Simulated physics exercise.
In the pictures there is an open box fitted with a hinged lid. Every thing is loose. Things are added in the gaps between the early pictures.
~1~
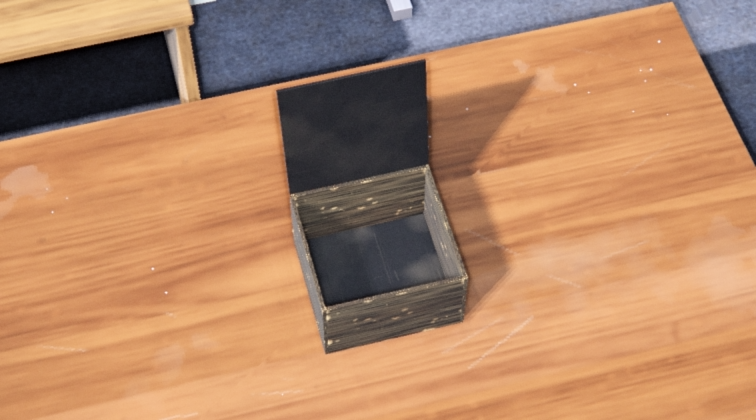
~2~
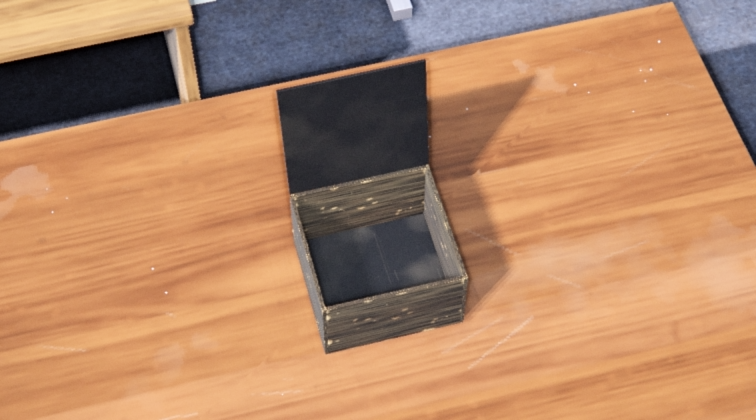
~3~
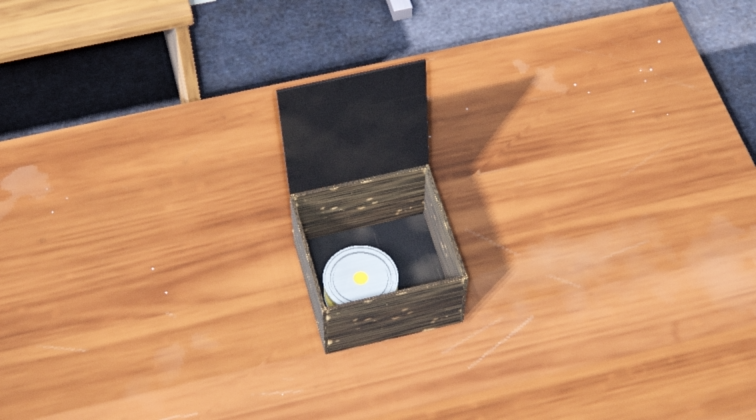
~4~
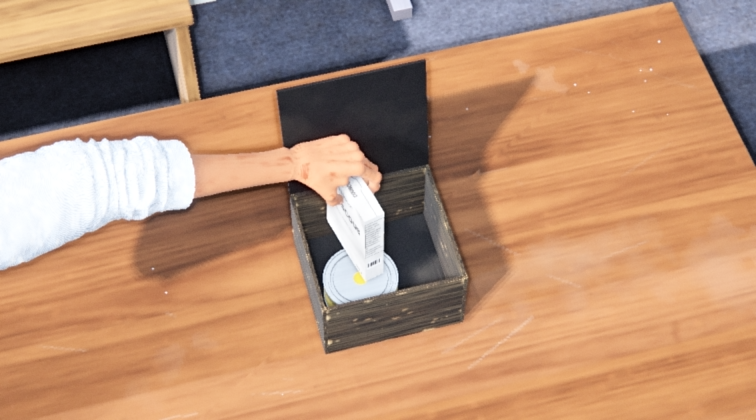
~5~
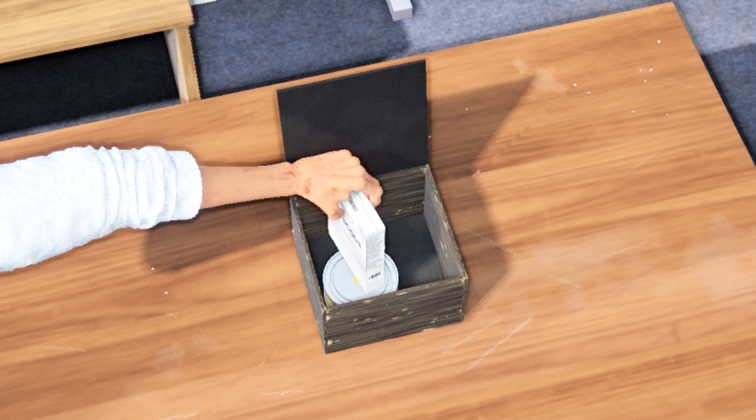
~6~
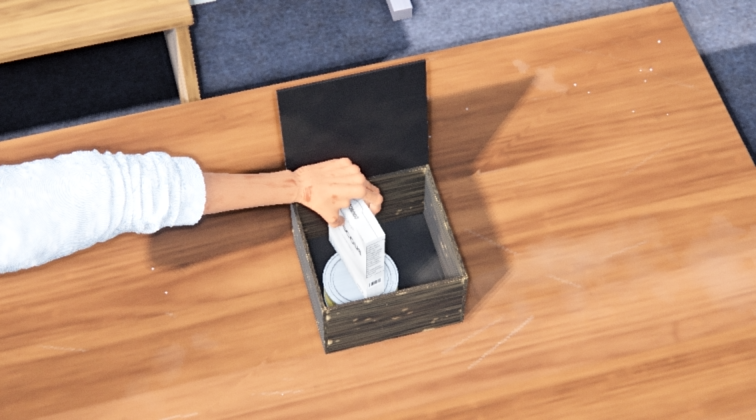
The clip opens on an empty box with its hinged lid open on a wooden table, and then a round yellow tub with a pale top appears inside. A hand reaches in from the left holding a white packet and lowers it slightly into the box, still gripping it.
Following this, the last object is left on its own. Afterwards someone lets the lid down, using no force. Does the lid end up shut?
No.
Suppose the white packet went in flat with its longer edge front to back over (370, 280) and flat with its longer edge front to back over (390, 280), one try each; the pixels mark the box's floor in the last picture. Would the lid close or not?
On the first try the lid goes all the way down, and on the second it goes all the way down.
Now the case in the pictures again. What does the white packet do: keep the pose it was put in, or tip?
The white packet keeps its pose.
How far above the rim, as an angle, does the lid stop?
Roughly 65 degrees above the rim.
Then, 1.10 s on from there, lid starting down.
Then, 1.40 s on from there, lid 73° above the rim.
In the end, lid 65° above the rim; both unmoved. At the end, from the last picture's camera, white packet near (356, 239).
